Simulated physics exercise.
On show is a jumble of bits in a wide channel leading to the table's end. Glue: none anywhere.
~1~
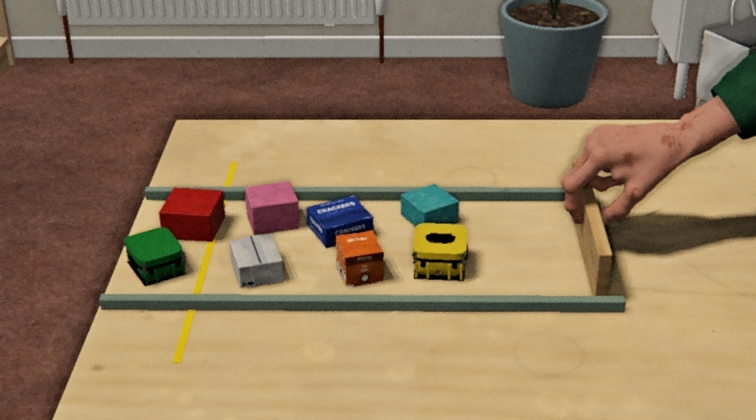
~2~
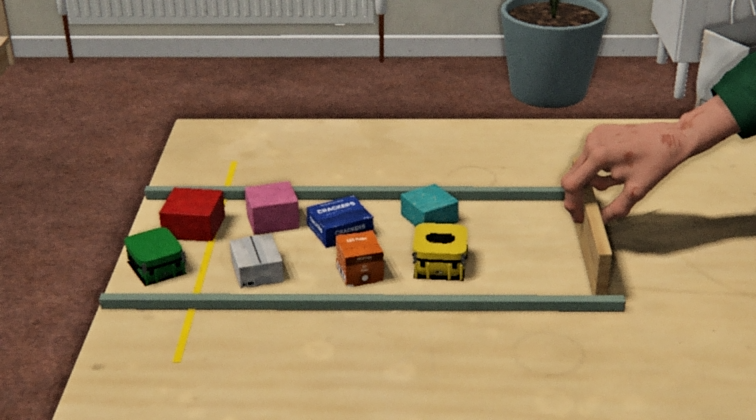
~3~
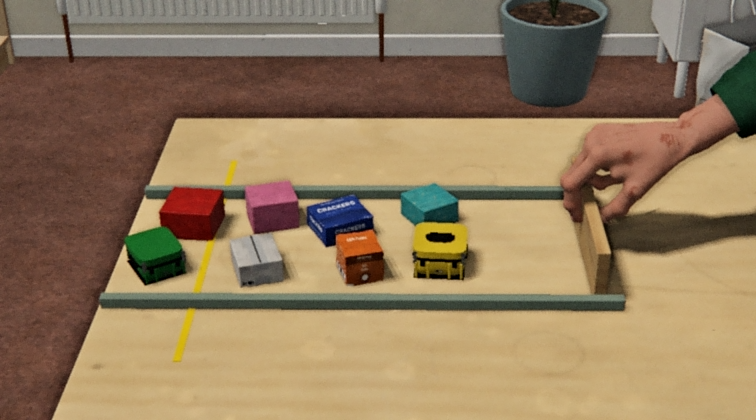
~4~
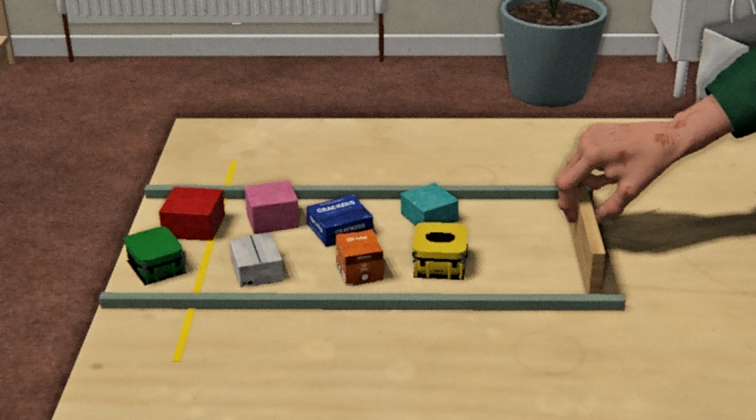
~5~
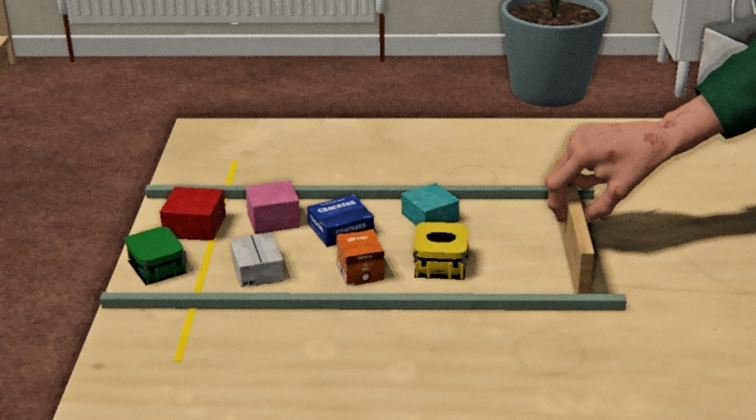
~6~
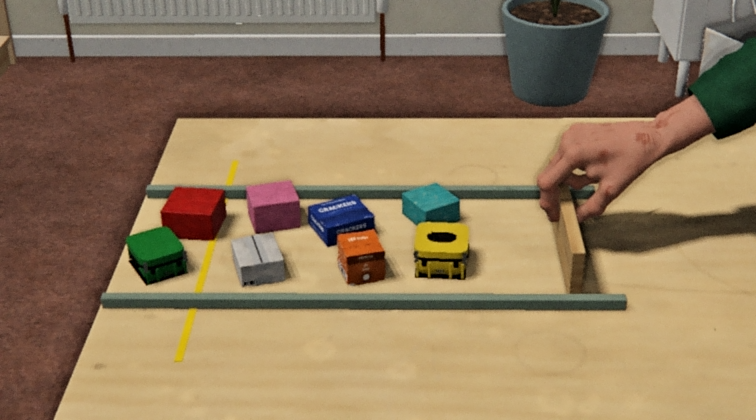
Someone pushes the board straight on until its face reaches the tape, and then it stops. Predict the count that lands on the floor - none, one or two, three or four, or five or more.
Three, maybe four go.
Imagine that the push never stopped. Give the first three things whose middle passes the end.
First the green case, next the red block, then the white box.
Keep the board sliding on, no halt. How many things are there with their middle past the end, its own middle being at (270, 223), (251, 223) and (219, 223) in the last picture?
Middles past end - pos 1: 1, pos 2: 1, pos 3: 3.
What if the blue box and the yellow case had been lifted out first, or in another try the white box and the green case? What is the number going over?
Well, the first time you'd get 2, and the next time 1.
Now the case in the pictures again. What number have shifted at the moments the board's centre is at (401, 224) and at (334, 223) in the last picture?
By then 4, and later 7.
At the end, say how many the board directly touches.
The number is 3.
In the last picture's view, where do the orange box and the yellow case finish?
Roughly (129, 263), and the other roughly (178, 256).
Soon after, none off yet; green case at rest near (156, 256); red block at rest near (194, 214); white box at rest near (258, 260).
After that, none off yet; green case at rest near (156, 256); red block at rest near (194, 214); white box moving near (247, 260).
And then, none off yet; green case displaced about its own width near (115, 254); red block displaced a little near (166, 211); white box displaced well along near (156, 263).
In the end, the number that fall off is three or four; gone, white box, red block and green case.
